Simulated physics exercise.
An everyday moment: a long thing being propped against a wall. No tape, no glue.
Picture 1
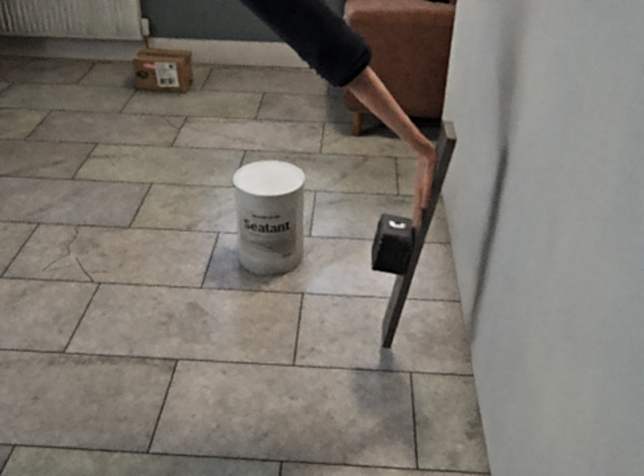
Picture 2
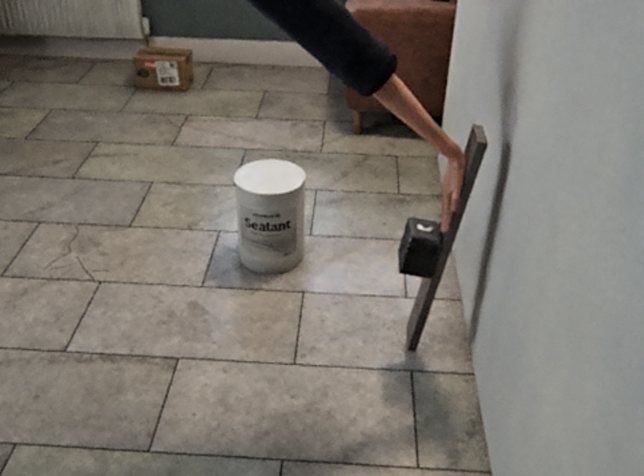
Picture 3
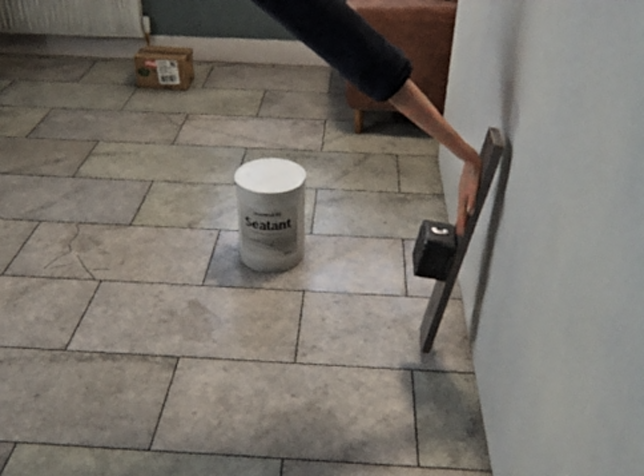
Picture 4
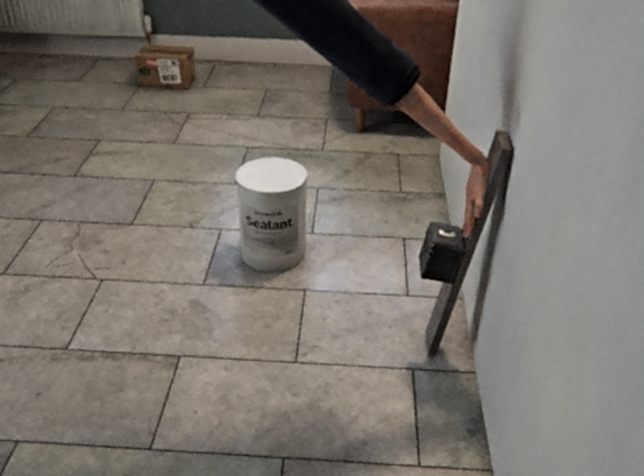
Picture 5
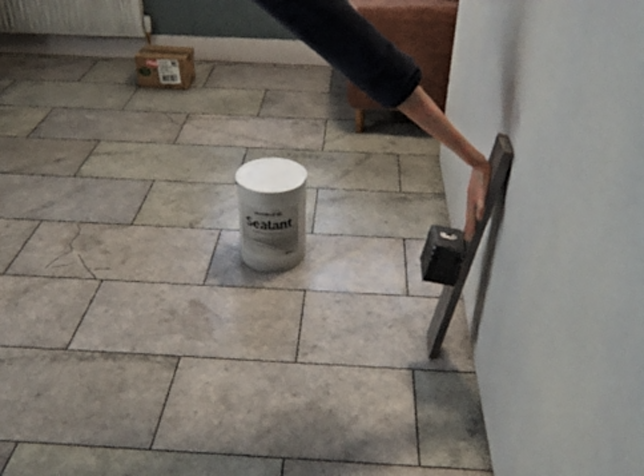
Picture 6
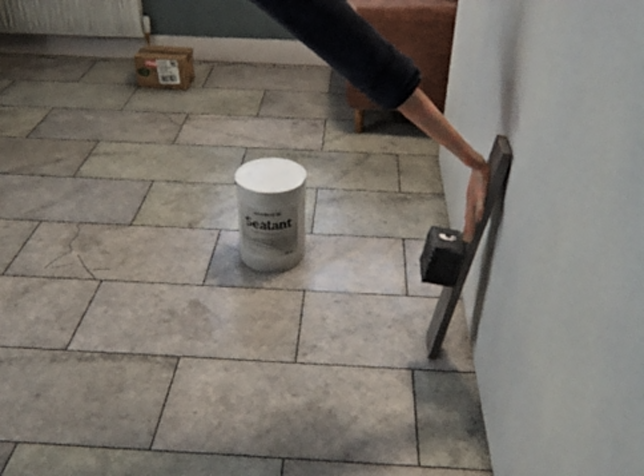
At the start, a hand holds a grey plank with a dark block attached, upright near a pale wall, while a white pail of sealant stands on the tiled floor. The hand moves the plank right until it leans on the wall, then keeps holding it there, nearly motionless.
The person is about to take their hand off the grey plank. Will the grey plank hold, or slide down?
It stays up.
Then, 0.30 s later than the last frame, all is still.
Then, 0.70 s later than the last frame, grey plank resting near (464, 256).
When it is over, both as before. End places, in pixels of the last picture, grey plank near (464, 256). The plank holds.
